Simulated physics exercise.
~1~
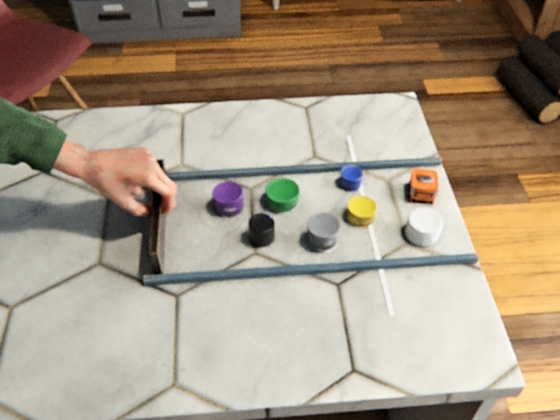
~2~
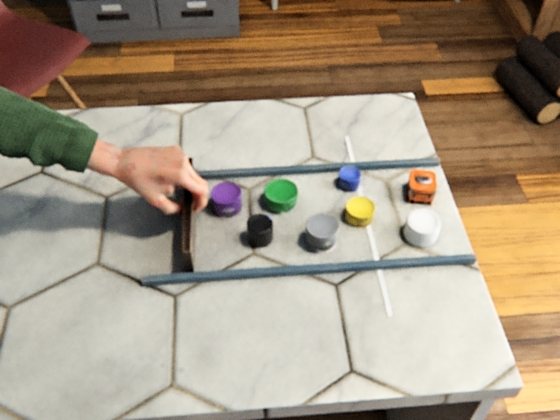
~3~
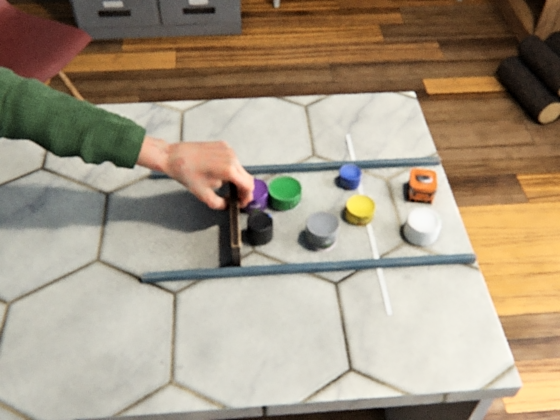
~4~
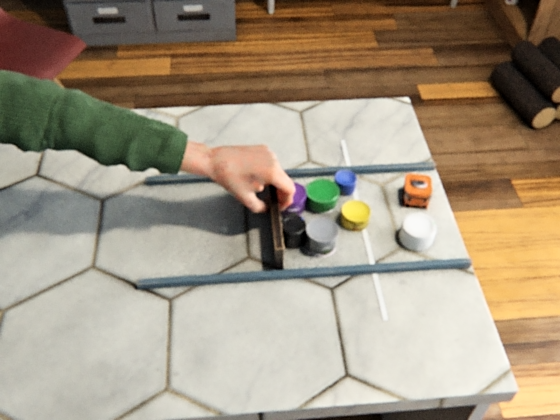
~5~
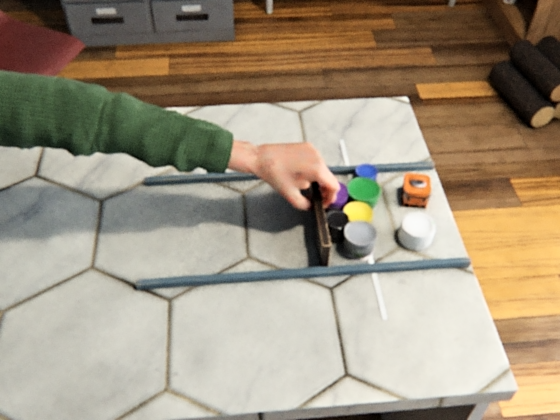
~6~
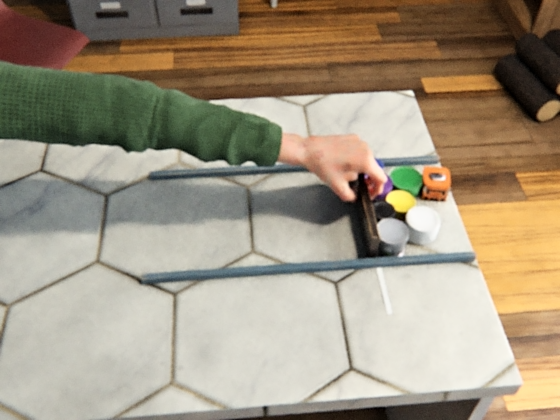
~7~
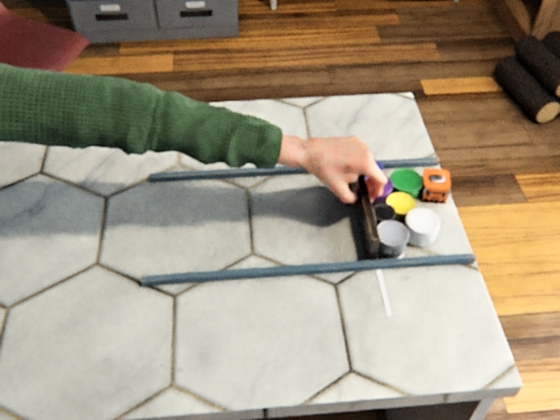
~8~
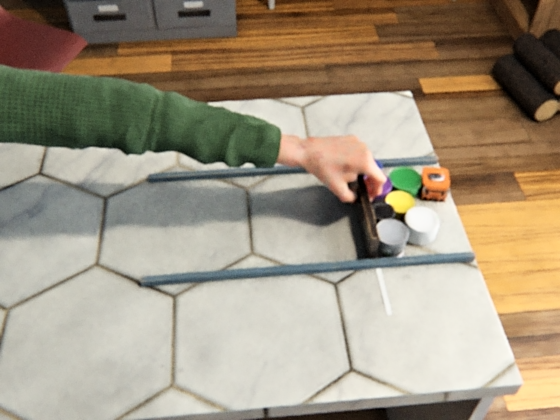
On a pale tiled tabletop, a hand in a green sleeve slid an upright dark board rightward between two rails, gathering colourful little tubs and pushing them past the white tape toward the edge, where it stopped with everything bunched together and nothing fallen off.
